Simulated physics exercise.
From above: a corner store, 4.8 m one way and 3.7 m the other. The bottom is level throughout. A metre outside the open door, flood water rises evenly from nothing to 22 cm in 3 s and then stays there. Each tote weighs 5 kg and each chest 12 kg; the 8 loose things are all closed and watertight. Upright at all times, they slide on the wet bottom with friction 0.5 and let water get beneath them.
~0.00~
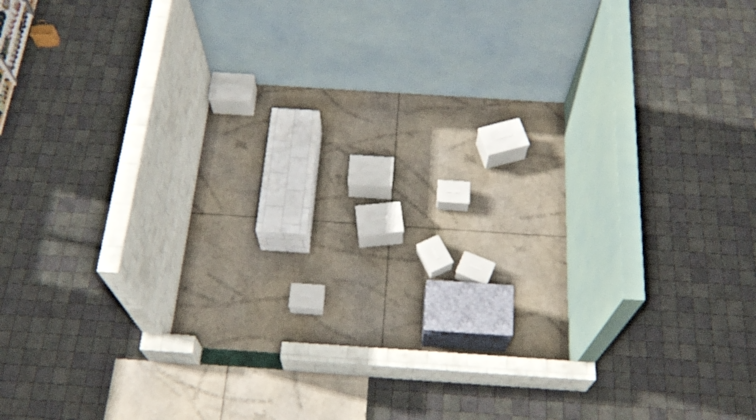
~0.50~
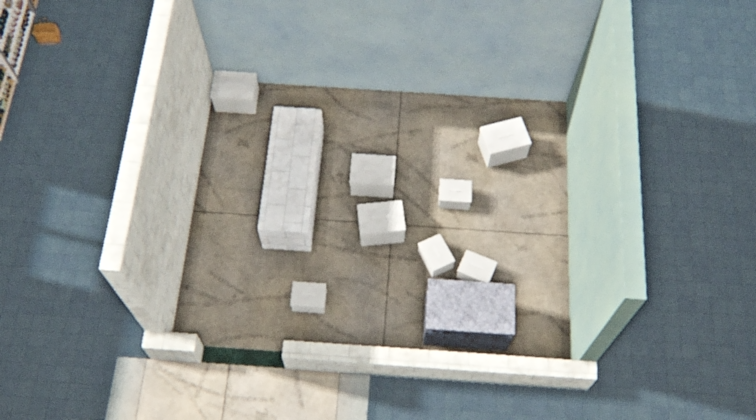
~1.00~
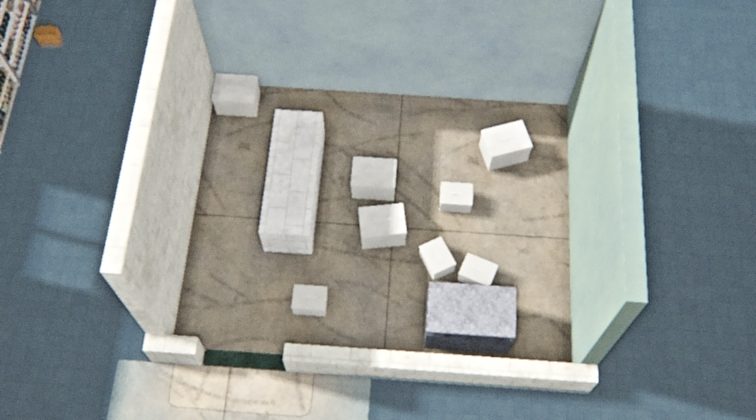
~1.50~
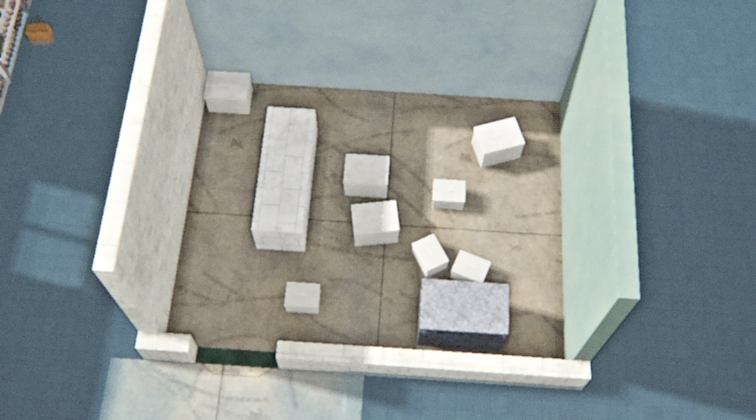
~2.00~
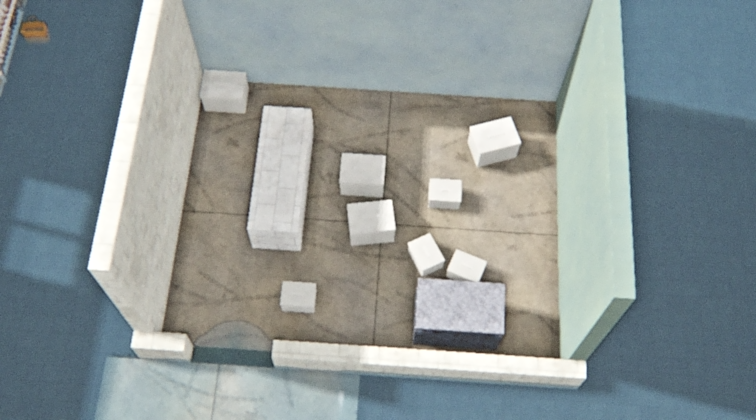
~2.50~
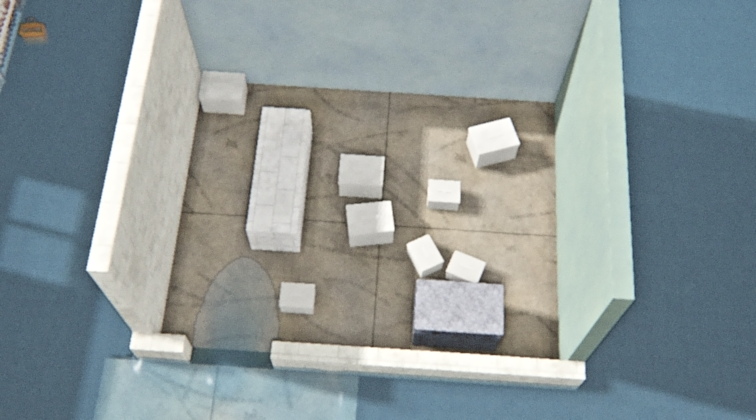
In a small walled store seen from above, water darkens the paving outside to blue, covers the pale slab by the doorway, then spreads through the opening onto the floor in a rounded patch, while the blocks inside stay put.
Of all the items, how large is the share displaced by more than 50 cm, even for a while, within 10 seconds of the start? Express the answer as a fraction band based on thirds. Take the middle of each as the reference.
The band is at least two thirds.
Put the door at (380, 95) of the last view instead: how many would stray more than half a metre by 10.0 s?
In that case the number is 6.
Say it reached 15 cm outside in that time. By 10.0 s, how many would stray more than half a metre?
2.
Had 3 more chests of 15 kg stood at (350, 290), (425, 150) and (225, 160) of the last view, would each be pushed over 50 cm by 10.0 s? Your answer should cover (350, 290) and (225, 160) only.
Order as asked - inside the cutoff and beyond the cutoff.
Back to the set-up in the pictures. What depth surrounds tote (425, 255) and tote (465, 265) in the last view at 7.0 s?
3 and 3 cm.
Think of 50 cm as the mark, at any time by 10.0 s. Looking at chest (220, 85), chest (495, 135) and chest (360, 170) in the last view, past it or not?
So that's beyond it for the first, inside it for the second and inside it for the last.
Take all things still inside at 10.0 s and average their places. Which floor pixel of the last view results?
I'd put it around (485, 210).
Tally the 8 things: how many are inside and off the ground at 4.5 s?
My tally comes to 0.
After 3.5 s 0 of 8 are over 50 cm from their spots; 0 afloat.
After 4.5 s 1 of 8 are over 50 cm from their spots; 0 afloat.
After 7.0 s 4 of 8 are over 50 cm from their spots; 0 afloat.
After 10.0 s 6 of 8 are over 50 cm from their spots, and 6 have been at some point; 6 afloat.
